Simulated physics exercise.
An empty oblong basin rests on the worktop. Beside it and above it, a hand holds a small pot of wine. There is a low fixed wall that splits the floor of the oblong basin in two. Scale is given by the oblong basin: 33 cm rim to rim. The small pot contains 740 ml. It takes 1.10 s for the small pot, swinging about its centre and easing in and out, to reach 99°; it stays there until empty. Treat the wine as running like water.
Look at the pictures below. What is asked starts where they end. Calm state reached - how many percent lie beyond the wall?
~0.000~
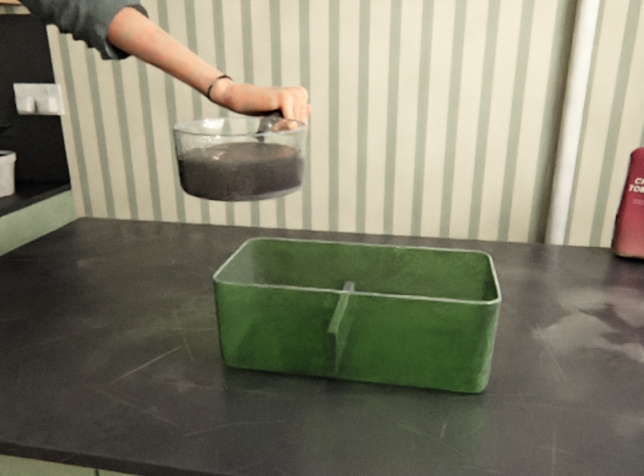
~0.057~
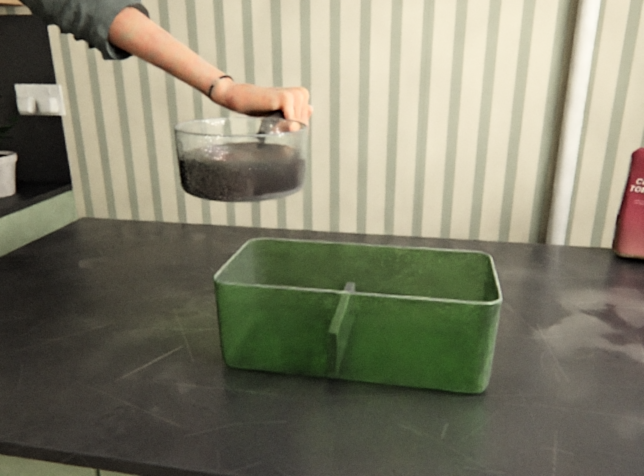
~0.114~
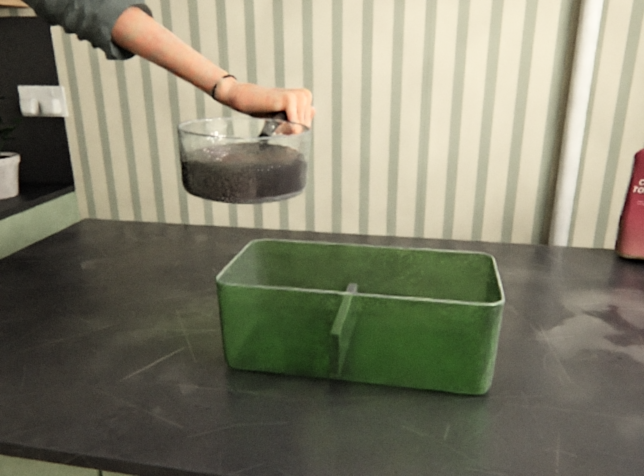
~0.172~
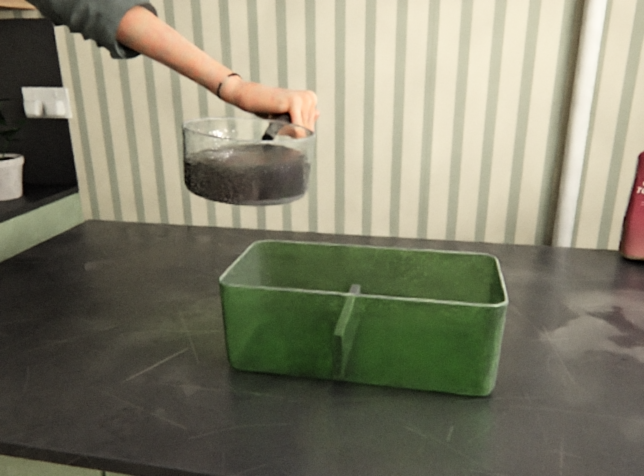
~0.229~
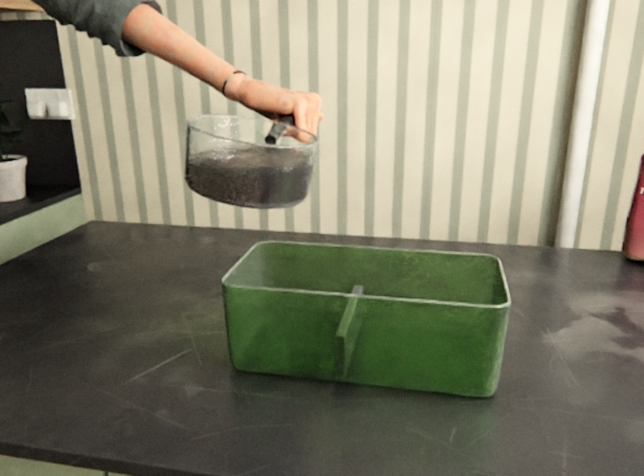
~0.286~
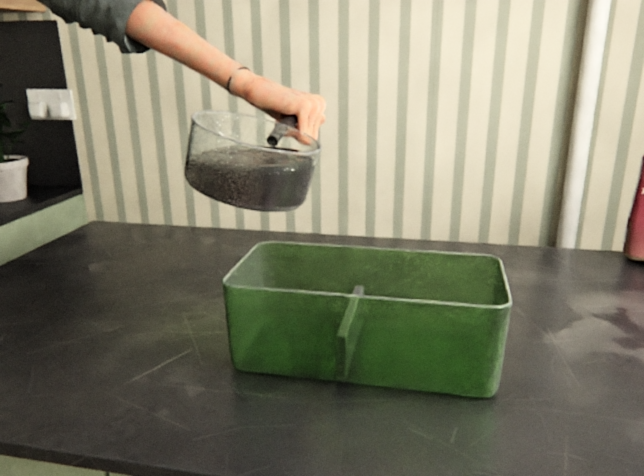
48 percent, roughly.
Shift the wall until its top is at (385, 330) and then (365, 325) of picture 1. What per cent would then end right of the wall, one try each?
10 per cent first, 20 per cent second.
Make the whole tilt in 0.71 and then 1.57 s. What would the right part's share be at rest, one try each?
The first try gives around 40 percent, the second around 55 percent.
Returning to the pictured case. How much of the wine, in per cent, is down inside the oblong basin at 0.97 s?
74 %, more or less.
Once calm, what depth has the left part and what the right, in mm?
I'd expect close to 18 mm on the left and close to 14 mm on the right.
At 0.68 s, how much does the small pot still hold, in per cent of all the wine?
About 62 per cent.
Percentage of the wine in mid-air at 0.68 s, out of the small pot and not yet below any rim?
30 %.
By 0.68 s the tilt is 67° and 61 per cent is still to pour, 2 is left of the wall and 7 right of it.
By 0.97 s the tilt is 96° and 15 per cent is still to pour, 26 is left of the wall and 48 right of it.
By 1.27 s the tilt is 99° and 2 per cent is still to pour, 48 is left of the wall and 48 right of it.
By 1.60 s the tilt is 99° and 0 per cent is still to pour, 51 is left of the wall and 48 right of it.
At rest 51 per cent lies left of the wall, 48 right of it and 0 outside.
